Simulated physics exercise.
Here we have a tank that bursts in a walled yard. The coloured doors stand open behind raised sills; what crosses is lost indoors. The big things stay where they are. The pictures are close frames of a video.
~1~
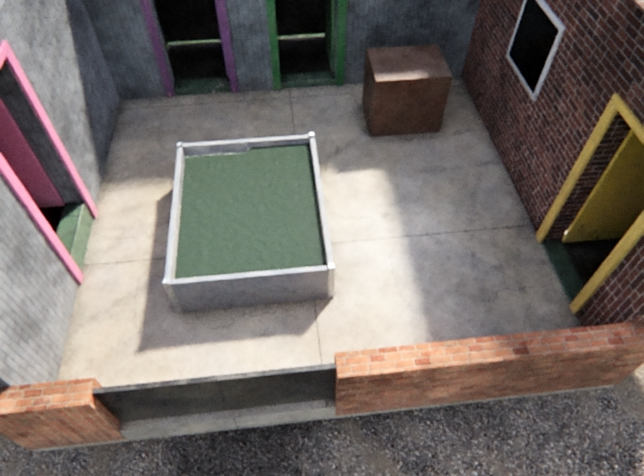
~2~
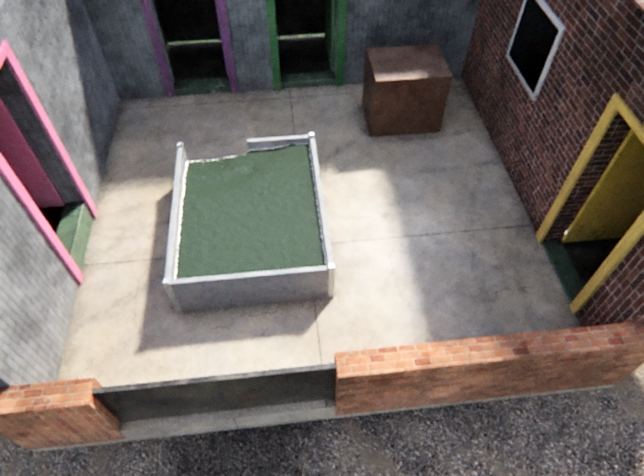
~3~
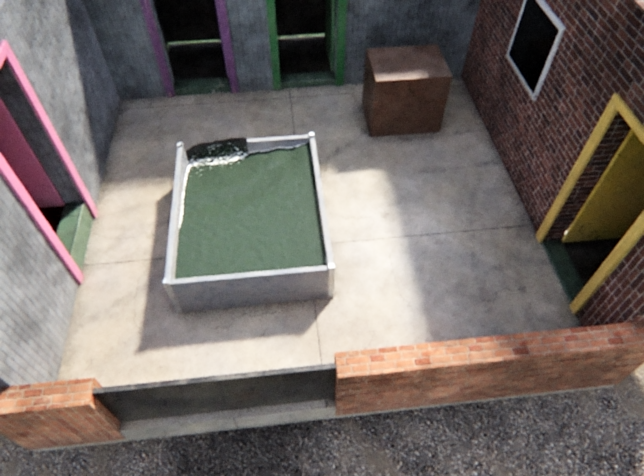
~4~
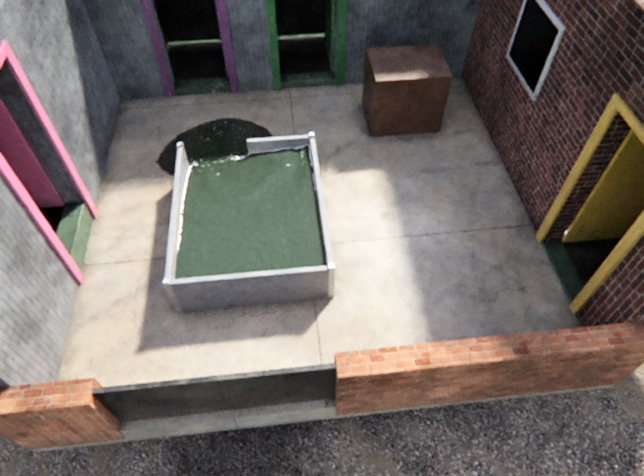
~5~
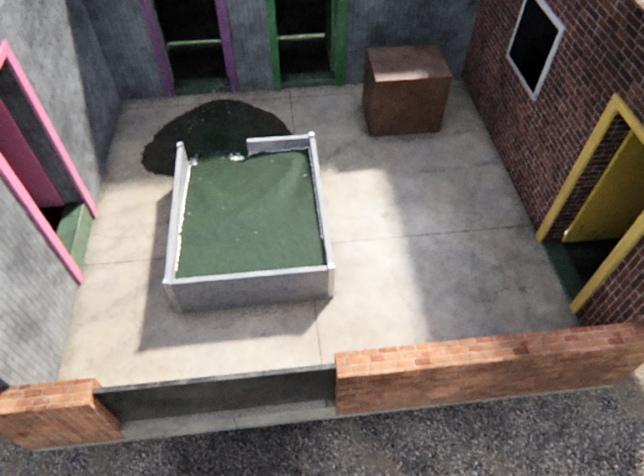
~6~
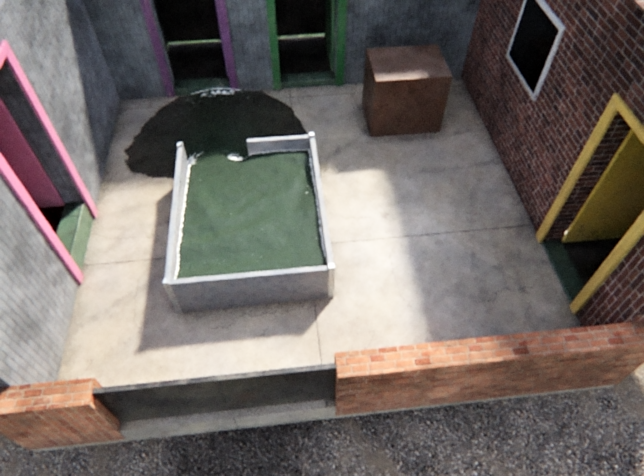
In this clip, green water sits in a pale-walled tank in a walled yard with coloured doorways, then a gap opens on the tank's far side and water pours out, spreading in a dark, widening pool across the floor.
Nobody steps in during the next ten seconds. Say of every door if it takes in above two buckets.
The purple door takes more than that; the pink door stays under that; the green door stays under that; the yellow door stays under that.
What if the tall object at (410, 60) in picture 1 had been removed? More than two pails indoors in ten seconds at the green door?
In short: The green one lets less in.
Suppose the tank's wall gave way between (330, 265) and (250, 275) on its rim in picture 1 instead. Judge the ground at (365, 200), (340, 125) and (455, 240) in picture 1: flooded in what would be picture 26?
In that order: No water, no water, flooded.
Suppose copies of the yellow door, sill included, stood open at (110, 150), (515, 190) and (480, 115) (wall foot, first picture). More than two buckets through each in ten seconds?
As listed: Takes more, takes less, passes that mark.
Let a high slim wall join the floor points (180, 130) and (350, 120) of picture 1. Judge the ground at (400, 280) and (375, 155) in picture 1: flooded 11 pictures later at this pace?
As listed: Clear, wet.
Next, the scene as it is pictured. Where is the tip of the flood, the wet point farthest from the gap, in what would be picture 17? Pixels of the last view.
Roughly at (410, 86).
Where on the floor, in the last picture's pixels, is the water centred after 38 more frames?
At about (253, 188).
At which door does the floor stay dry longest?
The yellow one.
A moment on, water covers 20 % of the floor; the purple door over two buckets in, the pink door not reached, the green door wet at the sill, nothing in, the yellow door not reached.
Next, water covers 25 % of the floor; the purple door over two buckets in, the pink door not reached, the green door wet at the sill, nothing in, the yellow door not reached.
Then, water covers 40 % of the floor; the purple door far over two buckets in, the pink door wet at the sill, nothing in, the green door under two buckets in, the yellow door not reached.
Later, water covers 75 % of the floor; the purple door far over two buckets in, the pink door wet at the sill, nothing in, the green door under two buckets in, the yellow door not reached.
In the end, water covers 95 % of the floor; the purple door far over two buckets in, the pink door wet at the sill, nothing in, the green door under two buckets in, the yellow door wet at the sill, nothing in.
